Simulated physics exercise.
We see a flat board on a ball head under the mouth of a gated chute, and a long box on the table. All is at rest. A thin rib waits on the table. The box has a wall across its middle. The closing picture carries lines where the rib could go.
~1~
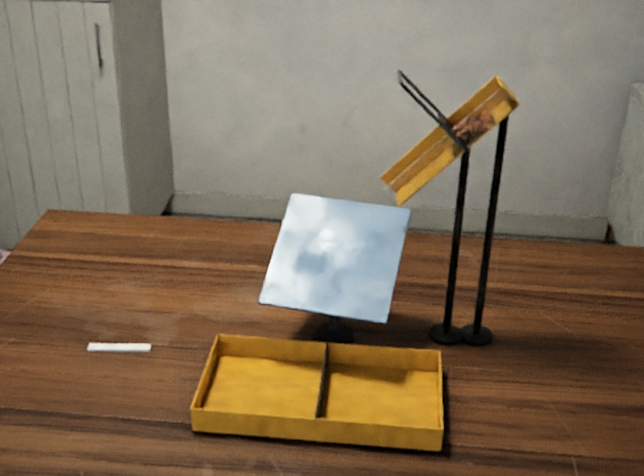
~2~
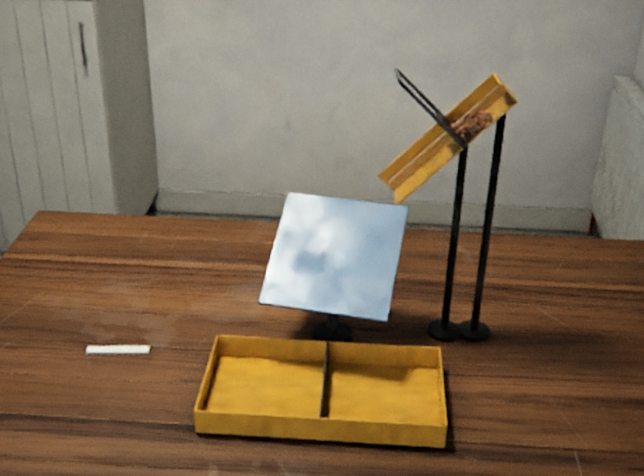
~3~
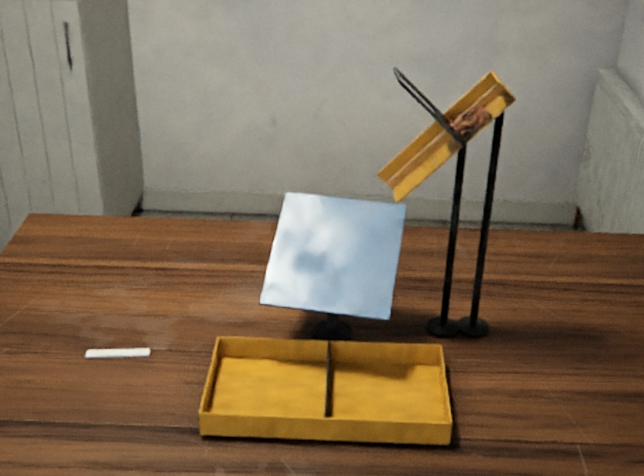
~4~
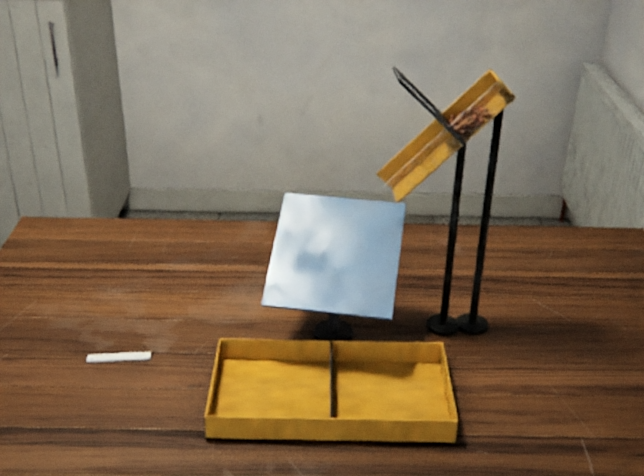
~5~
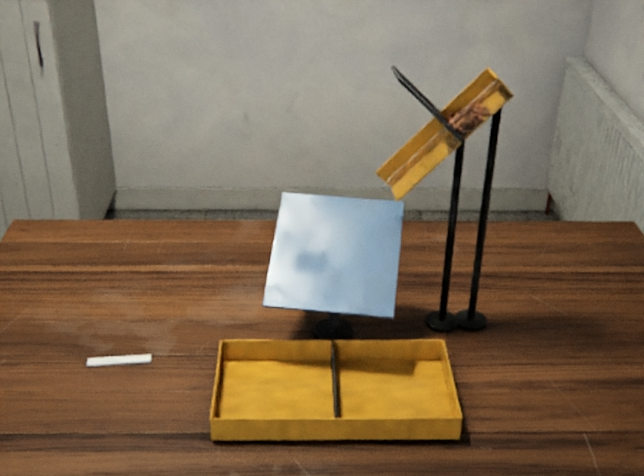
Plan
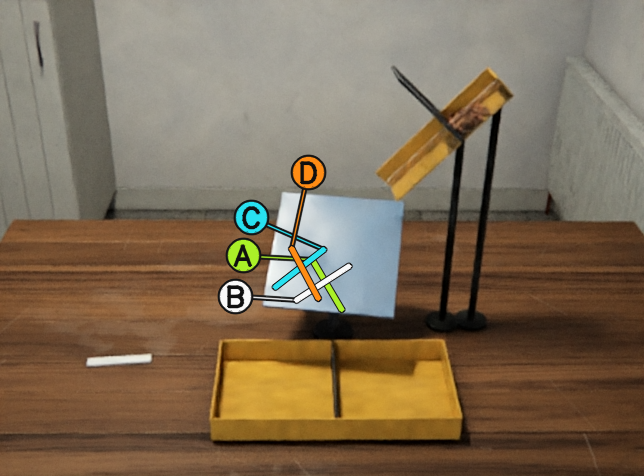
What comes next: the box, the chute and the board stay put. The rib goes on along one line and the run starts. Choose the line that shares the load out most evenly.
D works best here.
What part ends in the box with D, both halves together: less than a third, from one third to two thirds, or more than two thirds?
More than two thirds.
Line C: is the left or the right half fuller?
The left half.
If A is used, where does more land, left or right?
Right.
On the marked copy, line A from (312, 259) to (341, 309); line B from (348, 266) to (296, 300); line C from (323, 249) to (275, 287); line D from (291, 248) to (318, 298).
With A, of what is caught, a small share in the left half, the bulk in the right.
With B, of what is caught, the bulk in the left half, close to a quarter in the right.
With C, of what is caught, all but a few in the left half, a small share in the right.
With D, of what is caught, close to half in the left half, close to half in the right.
